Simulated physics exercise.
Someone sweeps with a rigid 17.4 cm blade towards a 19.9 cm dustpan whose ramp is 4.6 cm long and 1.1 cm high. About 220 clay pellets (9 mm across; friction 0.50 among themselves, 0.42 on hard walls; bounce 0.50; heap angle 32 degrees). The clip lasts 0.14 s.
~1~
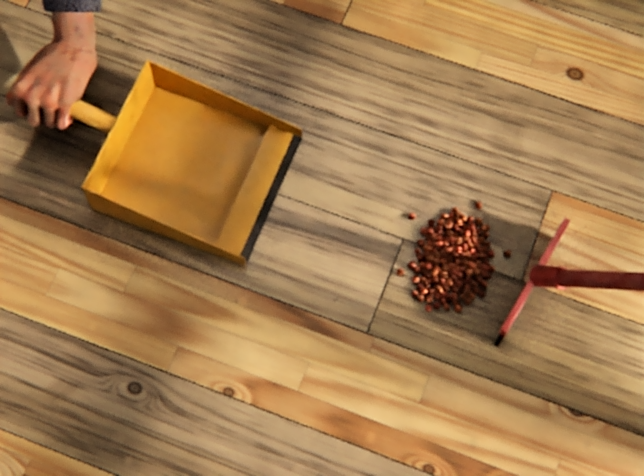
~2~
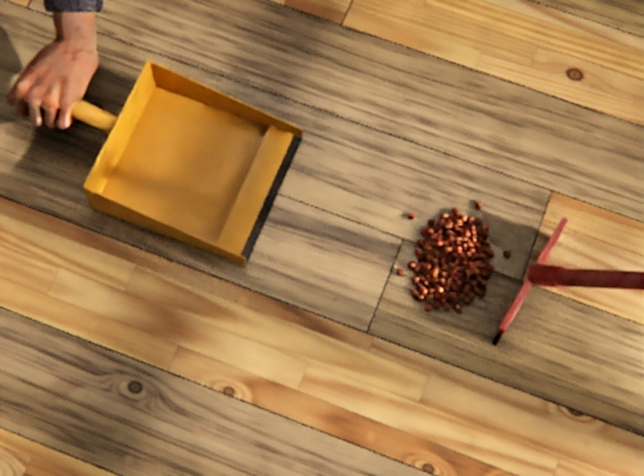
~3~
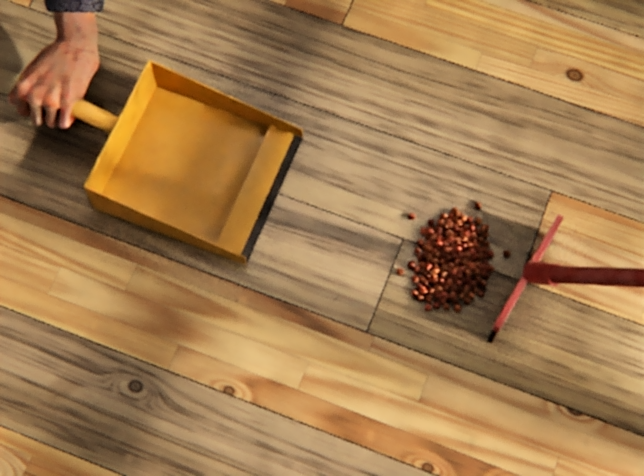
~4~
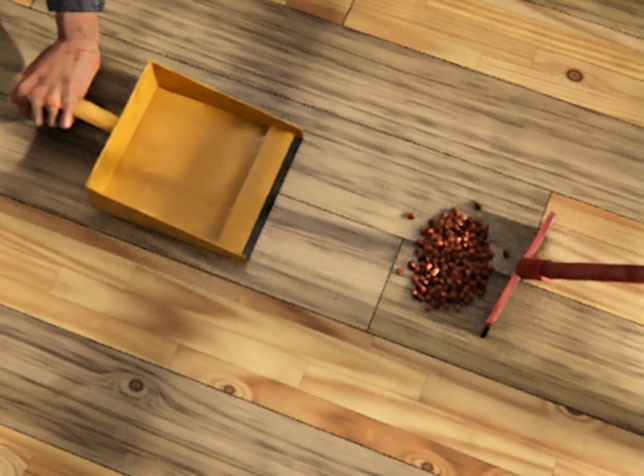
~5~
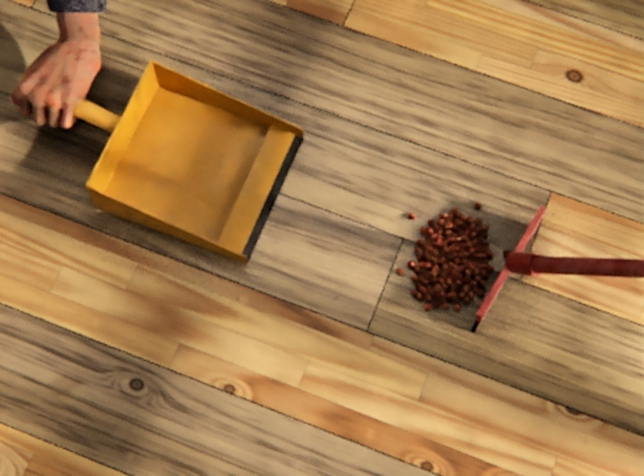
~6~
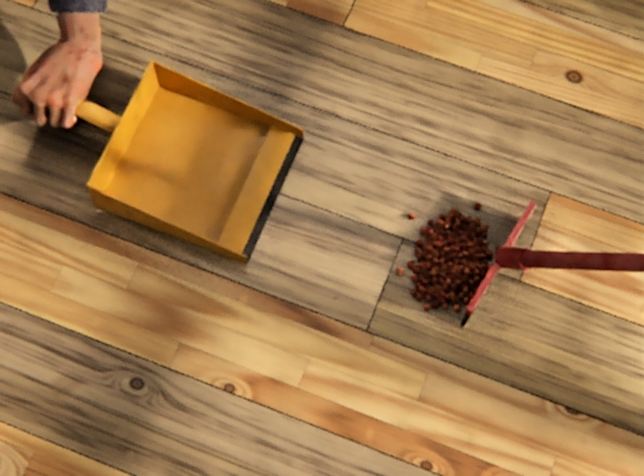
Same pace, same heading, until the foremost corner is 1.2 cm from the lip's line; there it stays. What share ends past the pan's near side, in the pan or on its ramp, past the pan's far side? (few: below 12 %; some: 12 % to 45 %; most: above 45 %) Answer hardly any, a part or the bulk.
Past the pan's near side: Hardly any; in the pan or on its ramp: A part; past the pan's far side: A part.
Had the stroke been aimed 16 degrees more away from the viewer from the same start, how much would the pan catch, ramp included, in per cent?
In that case some 5 per cent.
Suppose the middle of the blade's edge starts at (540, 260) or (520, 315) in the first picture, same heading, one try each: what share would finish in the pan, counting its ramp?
About 25 and 30 per cent.
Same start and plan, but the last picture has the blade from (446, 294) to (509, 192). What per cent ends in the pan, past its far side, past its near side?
Pan 35, far 30, near 5.
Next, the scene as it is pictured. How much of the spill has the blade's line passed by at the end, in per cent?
About 10 per cent.
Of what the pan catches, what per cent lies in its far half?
Roughly 90 per cent.
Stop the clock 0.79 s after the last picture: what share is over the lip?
About 35 per cent by then.
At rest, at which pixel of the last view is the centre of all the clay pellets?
At about (291, 163).
Then, 0.29 s after the last picture, middle of the blade 17 cm from the lip; 0 % over the lip, far side 5 %, near side 0 %.
Then, 0.48 s after the last picture, middle of the blade 8 cm from the lip; 0 % over the lip, far side 15 %, near side 0 %.
Then, 0.79 s after the last picture, middle of the blade 3 cm from the lip; 35 % over the lip, far side 20 %, near side 0 %.
In the end, near side 0 %, pan 35 %, far side 20 %, in front of the lip or behind the blade 40 %.
